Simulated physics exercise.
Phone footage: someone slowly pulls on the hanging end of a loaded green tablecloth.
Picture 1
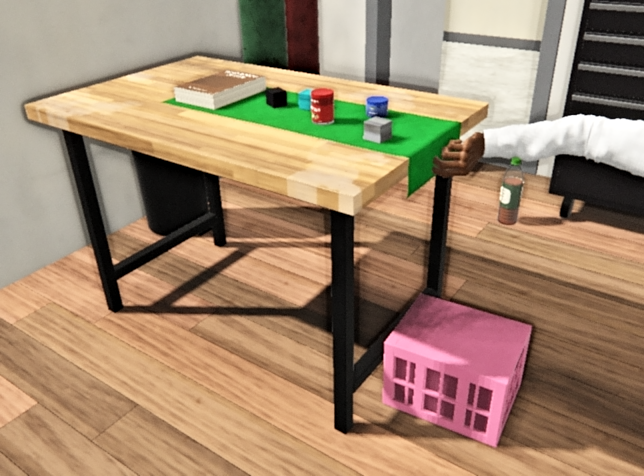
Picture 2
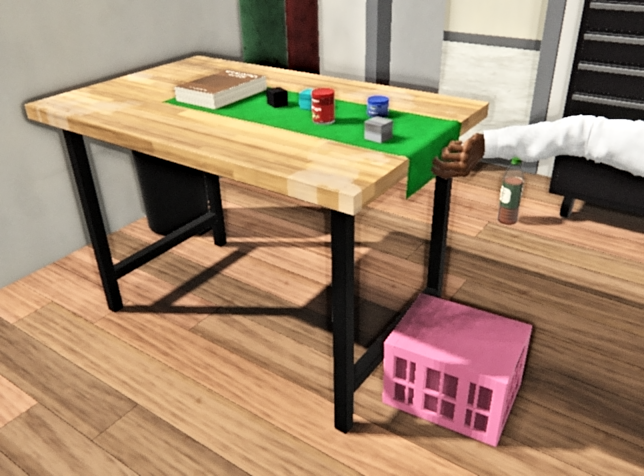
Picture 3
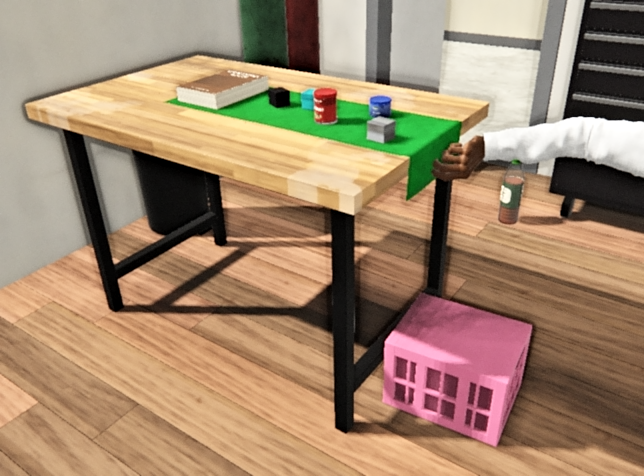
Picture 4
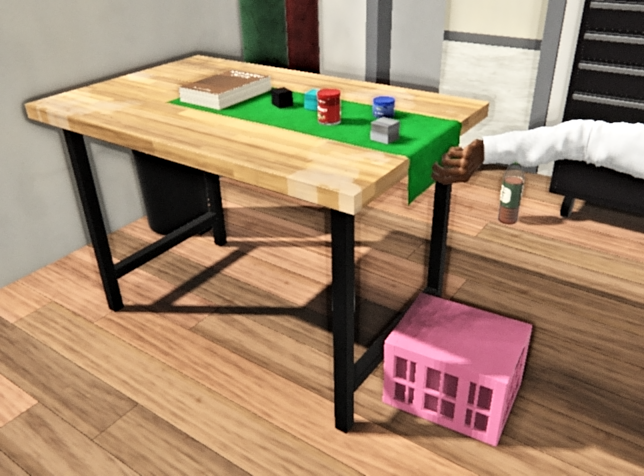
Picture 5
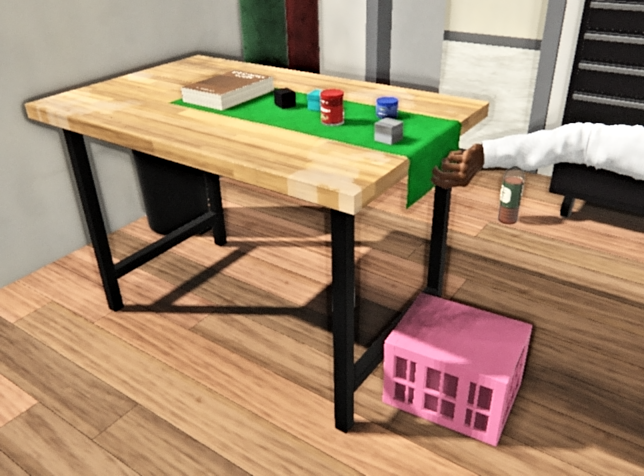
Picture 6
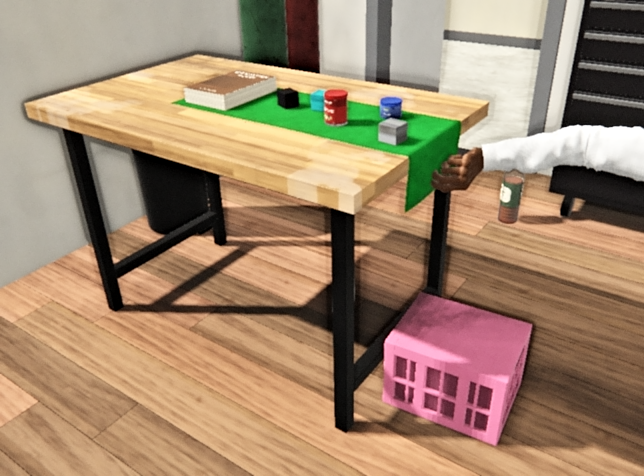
A green cloth on a wooden table with black legs, seen from slightly above in a wood-floored room, slides slowly right as a white-sleeved arm's hand pulls its hanging end. A brown-and-white book, black and turquoise cubes, a red can, a blue pot and a grey cube shift slightly rightward with it. The pink crate below, the bottle behind and the camera stay still.
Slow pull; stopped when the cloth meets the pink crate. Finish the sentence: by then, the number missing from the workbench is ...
... four.
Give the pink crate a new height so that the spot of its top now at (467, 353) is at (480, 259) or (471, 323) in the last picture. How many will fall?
Then 1 and 3.
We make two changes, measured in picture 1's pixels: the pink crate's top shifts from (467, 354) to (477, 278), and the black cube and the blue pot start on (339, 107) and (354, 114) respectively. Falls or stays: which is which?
Black cube: Safe; blue pot: Safe.
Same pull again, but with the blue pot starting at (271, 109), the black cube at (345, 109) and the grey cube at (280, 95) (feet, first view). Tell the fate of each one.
Result - blue pot retained; black cube lost; grey cube retained.
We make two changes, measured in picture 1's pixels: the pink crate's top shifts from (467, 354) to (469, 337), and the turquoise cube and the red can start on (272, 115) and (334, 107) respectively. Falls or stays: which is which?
The turquoise cube? Safe. The red can? Lost.
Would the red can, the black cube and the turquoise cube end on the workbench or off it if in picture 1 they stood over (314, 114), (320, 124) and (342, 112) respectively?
The red can ends up off, the black cube ends up off and the turquoise cube ends up off.
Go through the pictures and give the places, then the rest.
In the first picture, hem (406, 199); grey cube (378, 121); blue pot (377, 99); red can (322, 91); turquoise cube (309, 91); black cube (276, 90); top of the crate (467, 354).
In the second picture, hem (406, 199); grey cube (379, 121).
In the third picture, hem (406, 201); blue pot (381, 99).
In the fourth picture, hem (408, 206); red can (329, 92); top of the crate (468, 353).
In the fifth picture, hem (406, 209); turquoise cube (318, 92).
In the sixth picture, hem (405, 213); grey cube (394, 123); blue pot (391, 100); red can (336, 92); turquoise cube (322, 92); black cube (288, 90).
Soon after, hem near (430, 274); grey cube and blue pot gone.
After that, hem on the crate; grey cube, blue pot, red can and turquoise cube gone.
In the end, hem on the crate; grey cube, blue pot, red can and turquoise cube gone. It carries off four.
